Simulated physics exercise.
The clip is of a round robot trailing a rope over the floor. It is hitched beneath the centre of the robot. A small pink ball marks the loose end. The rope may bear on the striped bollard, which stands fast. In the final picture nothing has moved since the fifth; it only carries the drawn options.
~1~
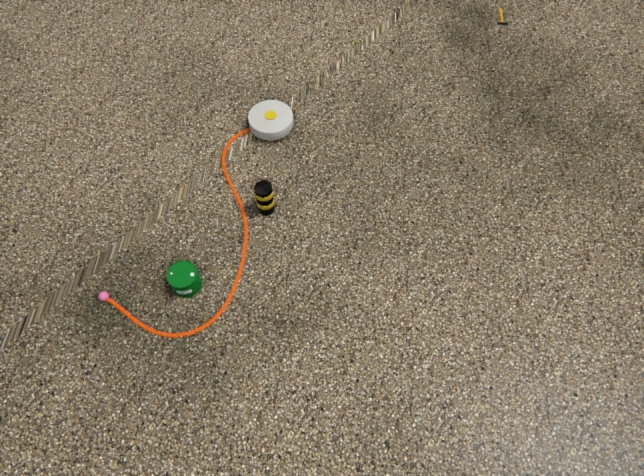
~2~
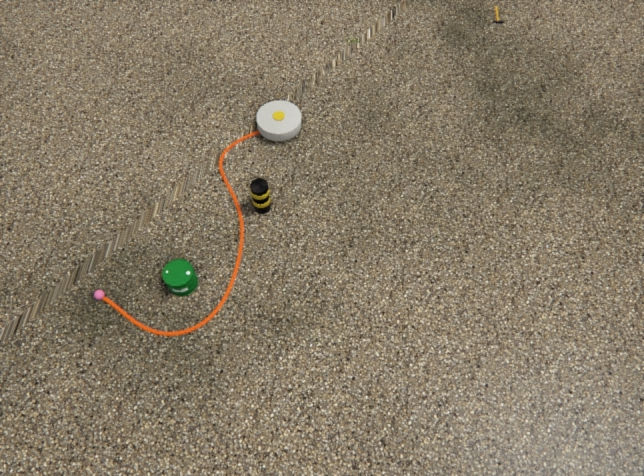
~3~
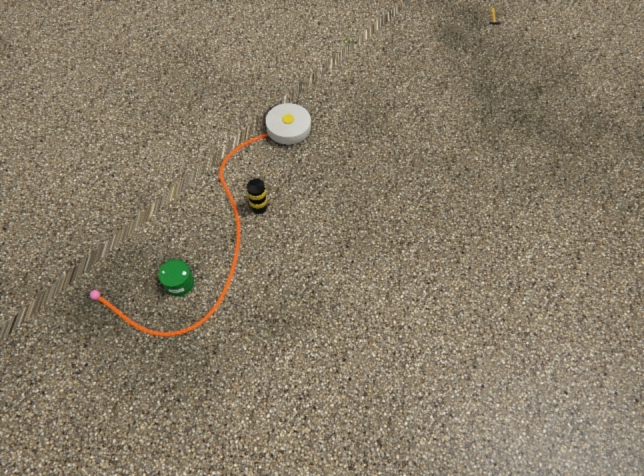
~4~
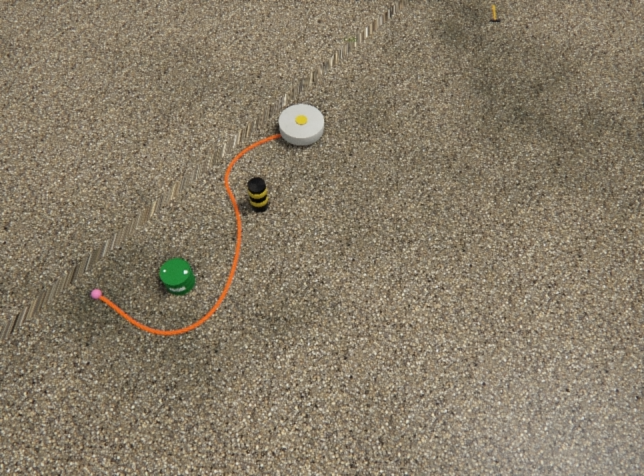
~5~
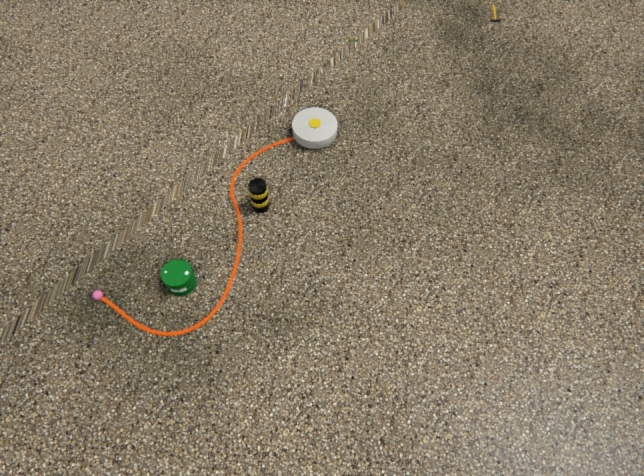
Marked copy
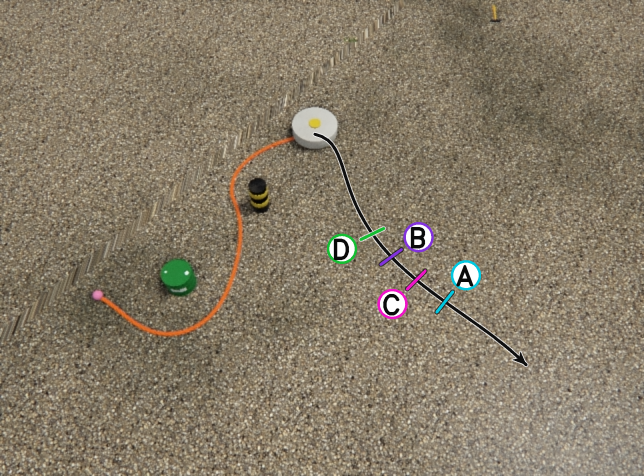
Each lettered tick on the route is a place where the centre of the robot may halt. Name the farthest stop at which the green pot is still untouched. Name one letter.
Up to mark B.
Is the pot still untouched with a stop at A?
No.
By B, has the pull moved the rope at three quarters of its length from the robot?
Yes.
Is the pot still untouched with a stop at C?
No.
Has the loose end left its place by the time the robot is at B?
No.
On the marked copy, A at (445, 302); B at (391, 257); C at (416, 280); D at (372, 234); the route from (315, 134) via (383, 248) to (526, 365).
With B. Early on, robot (344, 165), middle of the rope (239, 251), free end (98, 295).
Further on, robot (362, 212), middle of the rope (239, 251), free end (98, 295).
At the end, robot (393, 253), middle of the rope (241, 236), free end (98, 295); only the bollard has been touched, if anything.
As for the rest, A brings the rope against the pot; C brings the rope against the pot; D is safe but short.
